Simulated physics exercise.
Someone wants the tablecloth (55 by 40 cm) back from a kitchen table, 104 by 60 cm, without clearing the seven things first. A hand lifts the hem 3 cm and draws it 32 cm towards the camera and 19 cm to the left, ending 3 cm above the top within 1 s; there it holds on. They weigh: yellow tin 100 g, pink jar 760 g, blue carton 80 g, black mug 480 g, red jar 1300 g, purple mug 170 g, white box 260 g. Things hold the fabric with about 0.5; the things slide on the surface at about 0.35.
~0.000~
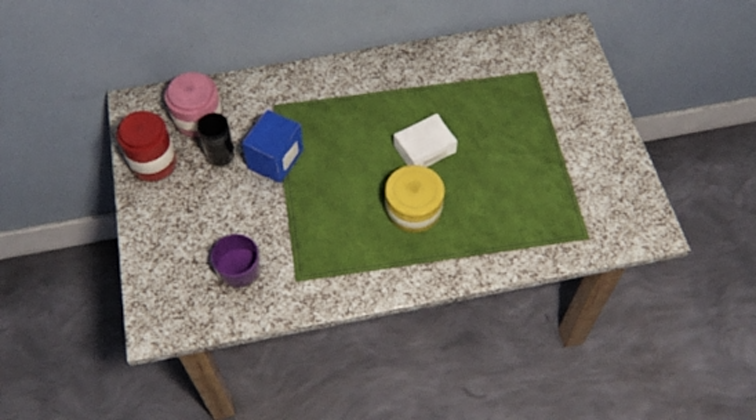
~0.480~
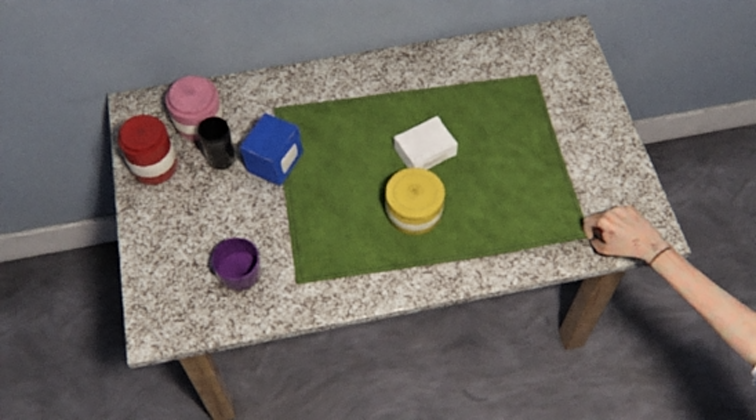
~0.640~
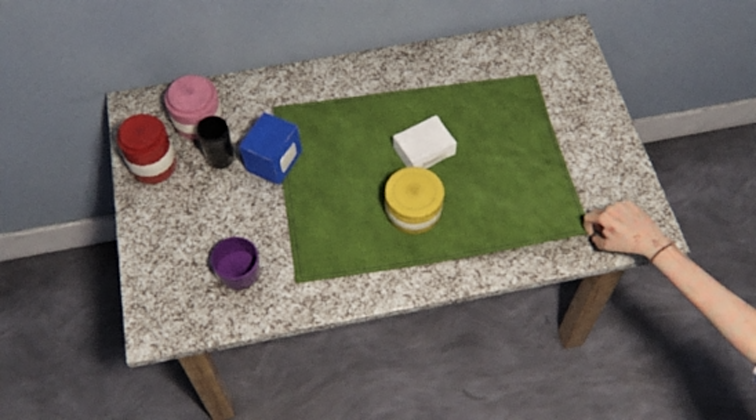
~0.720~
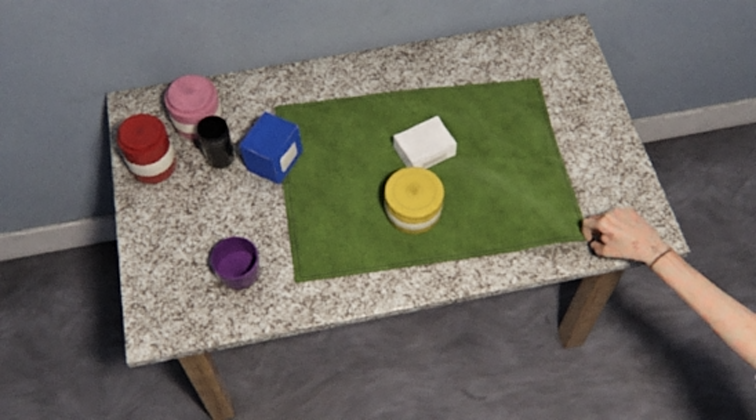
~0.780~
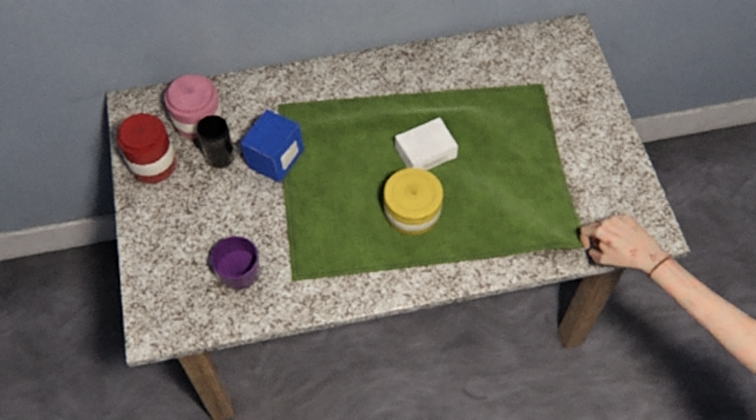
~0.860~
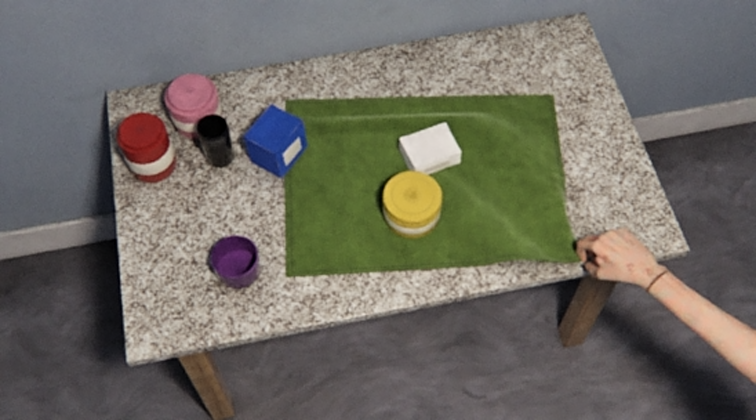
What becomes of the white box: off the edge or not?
The white box remains up there.
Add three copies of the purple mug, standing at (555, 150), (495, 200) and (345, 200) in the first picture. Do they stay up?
In turn: Goes over, drops off, stays up.
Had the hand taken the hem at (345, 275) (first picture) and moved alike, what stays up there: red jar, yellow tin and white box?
In that case: Red jar stays up, yellow tin drops off, white box drops off.
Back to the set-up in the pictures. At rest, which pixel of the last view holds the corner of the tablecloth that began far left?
Around (398, 122).
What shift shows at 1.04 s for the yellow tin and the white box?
About: Yellow tin 4 cm, white box 6 cm.
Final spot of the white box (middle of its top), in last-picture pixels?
Near (482, 239).
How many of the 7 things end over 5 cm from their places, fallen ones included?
That makes 3.
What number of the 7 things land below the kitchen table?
That makes 0.
At 1.0 s, 95 % of the tablecloth is still over the top; white box 7 cm off its start, blue carton 5 cm off its start, yellow tin 4 cm off its start.
At 1.2 s, 85 % of the tablecloth is still over the top; white box 15 cm off its start, blue carton 10 cm off its start, yellow tin 9 cm off its start.
At 1.4 s, 70 % of the tablecloth is still over the top; white box 22 cm off its start at (477, 226), yellow tin 15 cm off its start at (422, 261), blue carton 14 cm off its start at (347, 132).
At 1.6 s, 65 % of the tablecloth is still over the top; white box 24 cm off its start, yellow tin 17 cm off its start, blue carton 16 cm off its start.
At 3.2 s, 65 % of the tablecloth is still over the top; white box 24 cm off its start at (482, 239), yellow tin 17 cm off its start at (424, 271), blue carton 16 cm off its start at (354, 138).
